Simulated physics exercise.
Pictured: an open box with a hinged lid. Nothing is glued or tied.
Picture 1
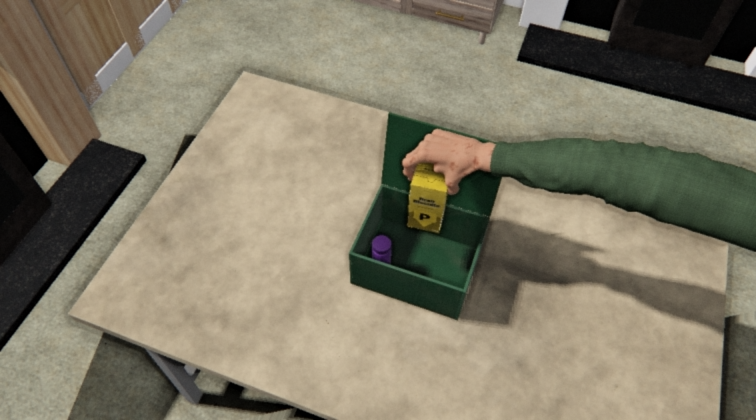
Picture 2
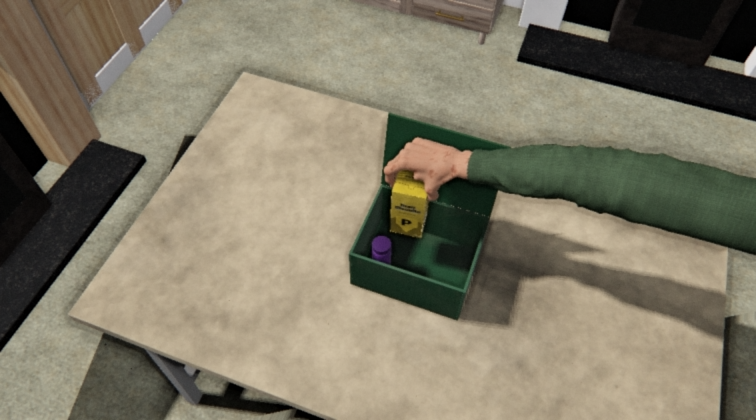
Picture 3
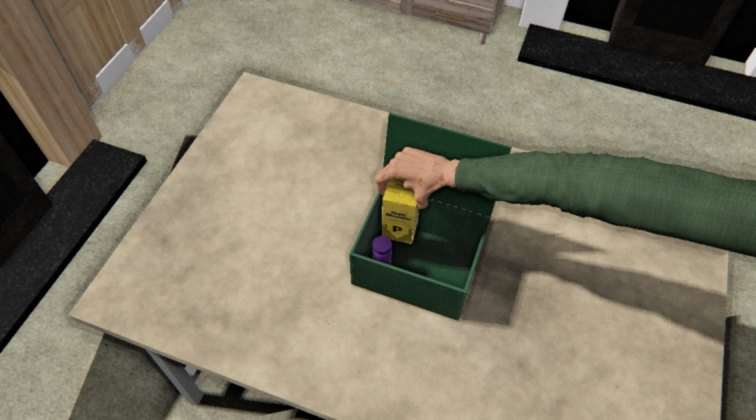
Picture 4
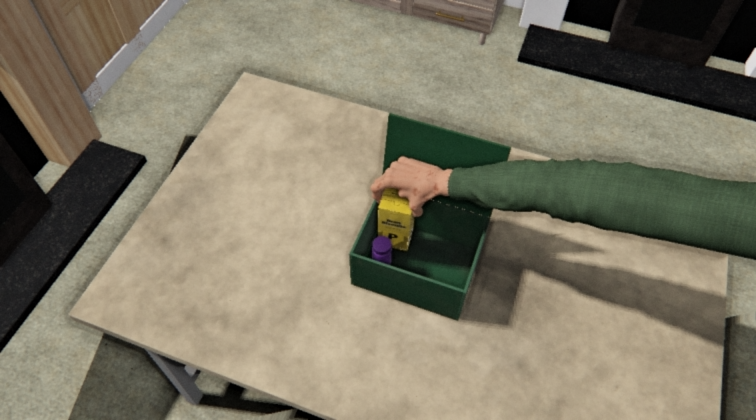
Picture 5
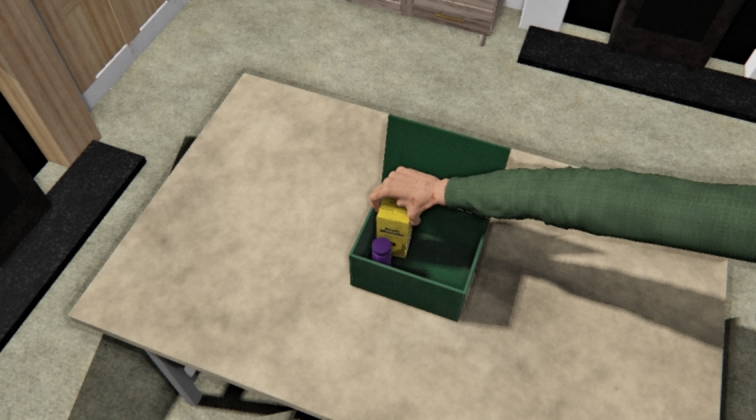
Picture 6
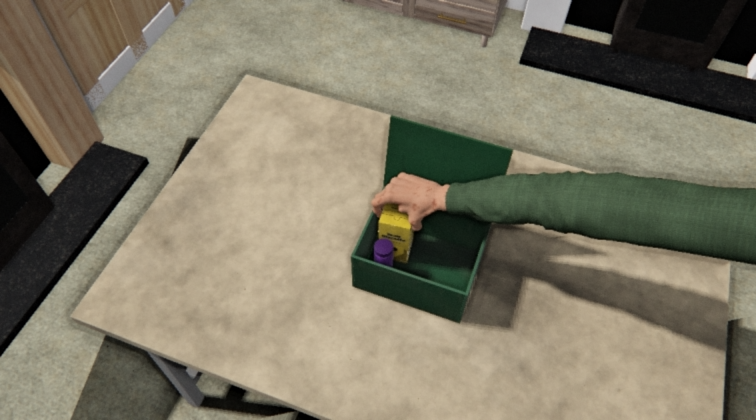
A hand lowers a yellow carton into an open green box beside a purple shaker.
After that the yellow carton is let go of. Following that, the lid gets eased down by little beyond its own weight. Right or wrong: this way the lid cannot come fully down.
Right, it cannot come fully down.
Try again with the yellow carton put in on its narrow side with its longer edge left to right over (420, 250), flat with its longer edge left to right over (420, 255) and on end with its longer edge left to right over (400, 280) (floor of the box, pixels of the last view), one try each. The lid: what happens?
With the first placement it drops into place; with the second it drops into place; with the third it drops into place.
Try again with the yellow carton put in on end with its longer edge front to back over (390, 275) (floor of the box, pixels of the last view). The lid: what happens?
The lid goes all the way down.
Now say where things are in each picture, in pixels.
The first picture shows coming down; yellow carton (429, 197); purple shaker (381, 256).
The second picture shows coming down; yellow carton (411, 204); purple shaker (381, 256).
The third picture shows coming down; yellow carton (401, 211); purple shaker (382, 257).
The fourth picture shows coming down; yellow carton (397, 219); purple shaker (382, 257).
The fifth picture shows coming down; yellow carton (395, 227); purple shaker (381, 258).
The sixth picture shows in place under the hand; yellow carton (397, 232); purple shaker (383, 259).
Then, 1.10 s past the last view, lid starting down.
Then, 1.60 s past the last view, lid 60° above the rim.
Then, 1.90 s past the last view, lid 38° above the rim.
Then, 3.70 s past the last view, lid 30° above the rim.
Finally, lid 28° above the rim; both still in place. Final places as the last picture's camera would see them, yellow carton near (397, 233).
